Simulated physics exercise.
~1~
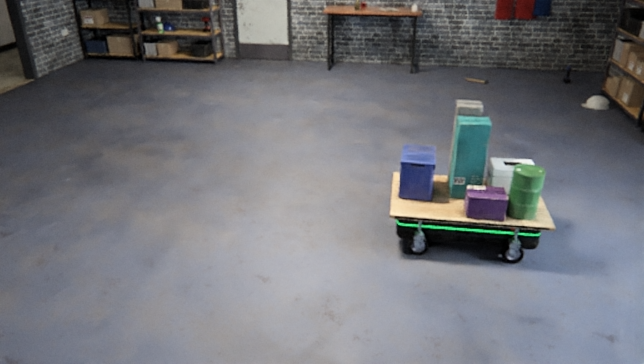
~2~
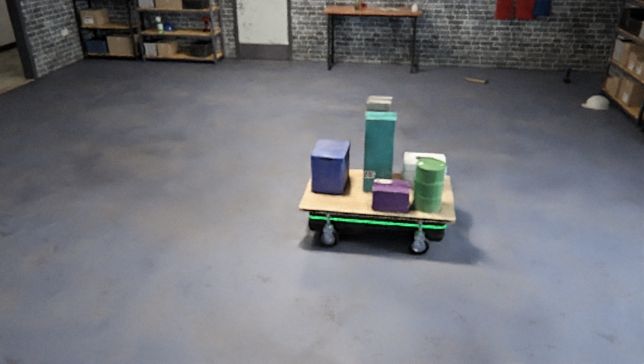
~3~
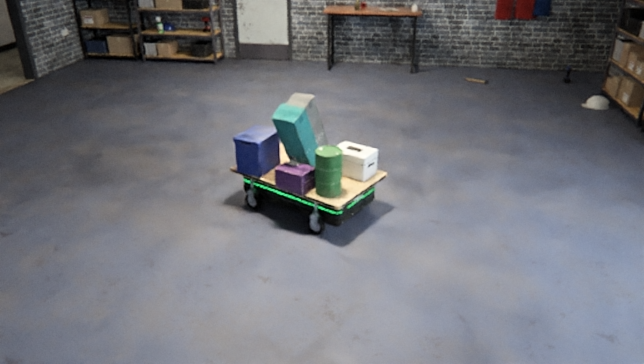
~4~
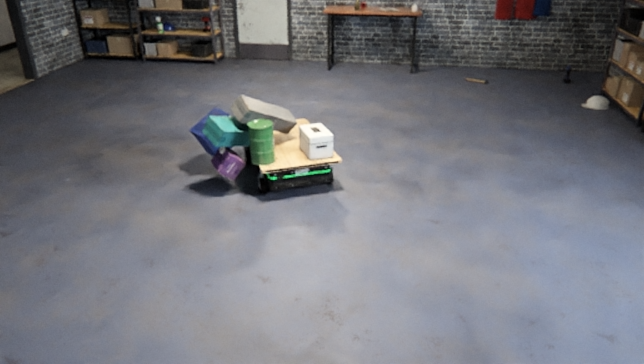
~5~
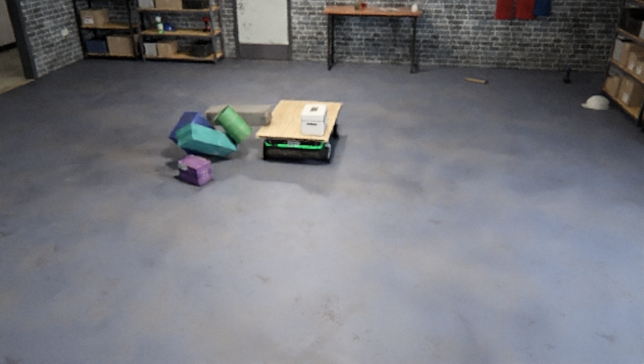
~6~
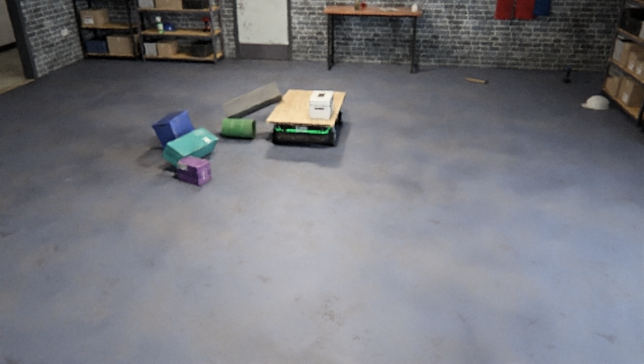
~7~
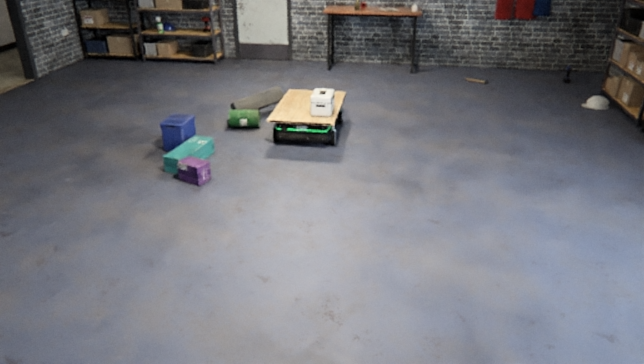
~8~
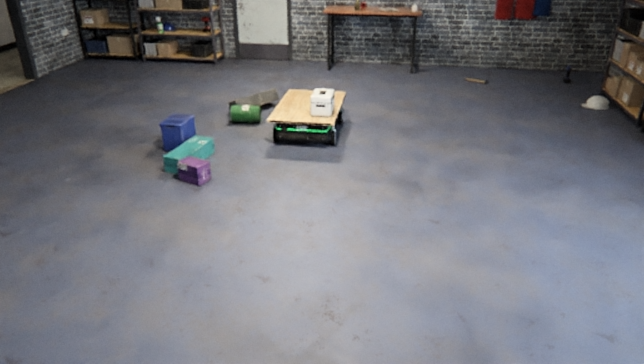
In this clip, a cart carrying six objects moves left across a floor and turns, its tall turquoise and grey boxes tipping over. The blue tote, purple parcel and green canister also fall off, and the cart ends stopped with only the white toolbox aboard.
